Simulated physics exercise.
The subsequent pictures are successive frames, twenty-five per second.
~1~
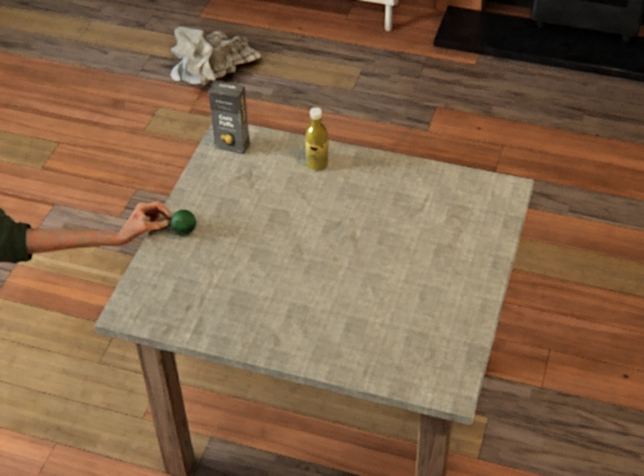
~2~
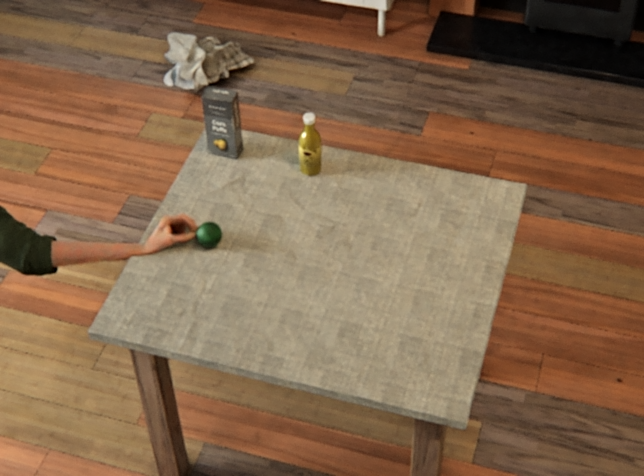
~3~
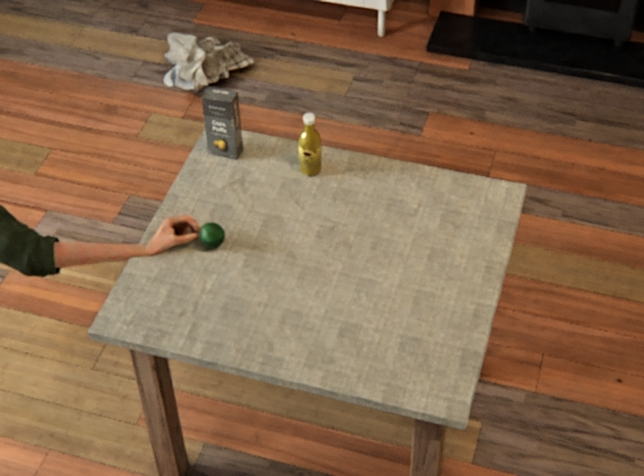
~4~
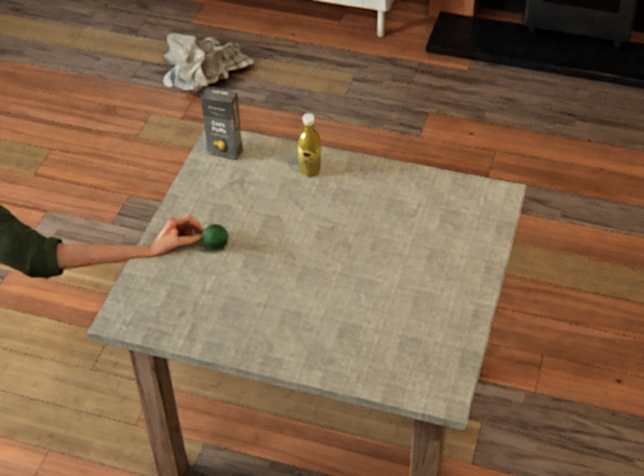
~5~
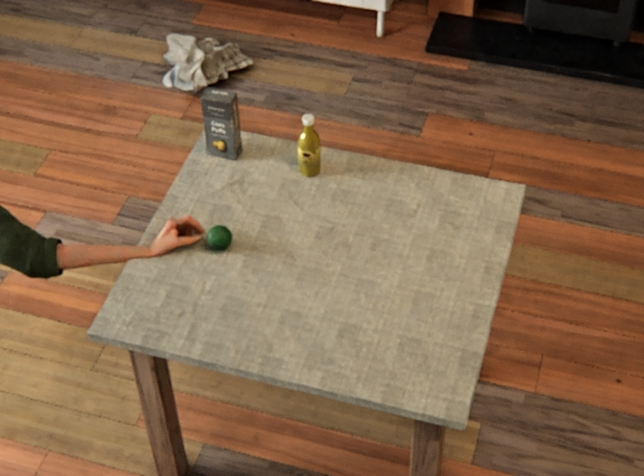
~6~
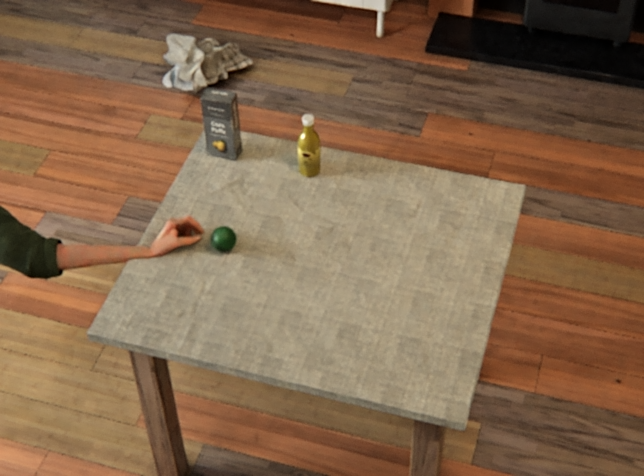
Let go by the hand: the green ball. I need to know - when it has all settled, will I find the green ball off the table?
Most likely it never makes it off the table.
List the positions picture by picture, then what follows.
Under the hand; green ball (183, 222), in the first frame.
Under the hand; green ball (209, 234), in the second frame.
Under the hand; green ball (212, 235), in the third frame.
Green ball (216, 237), in the fourth frame.
Green ball (220, 238), in the fifth frame.
Green ball (223, 239) rolled a little, in the sixth frame.
Then, 0.10 s after the last picture, green ball rolled about its own width near (233, 241).
Then, 0.30 s after the last picture, green ball rolled about its own width near (247, 244).
Then, 0.60 s after the last picture, green ball rolled well along near (256, 246).
At rest, moved from the start, green ball. Seen from the same camera at the end, green ball near (256, 246).
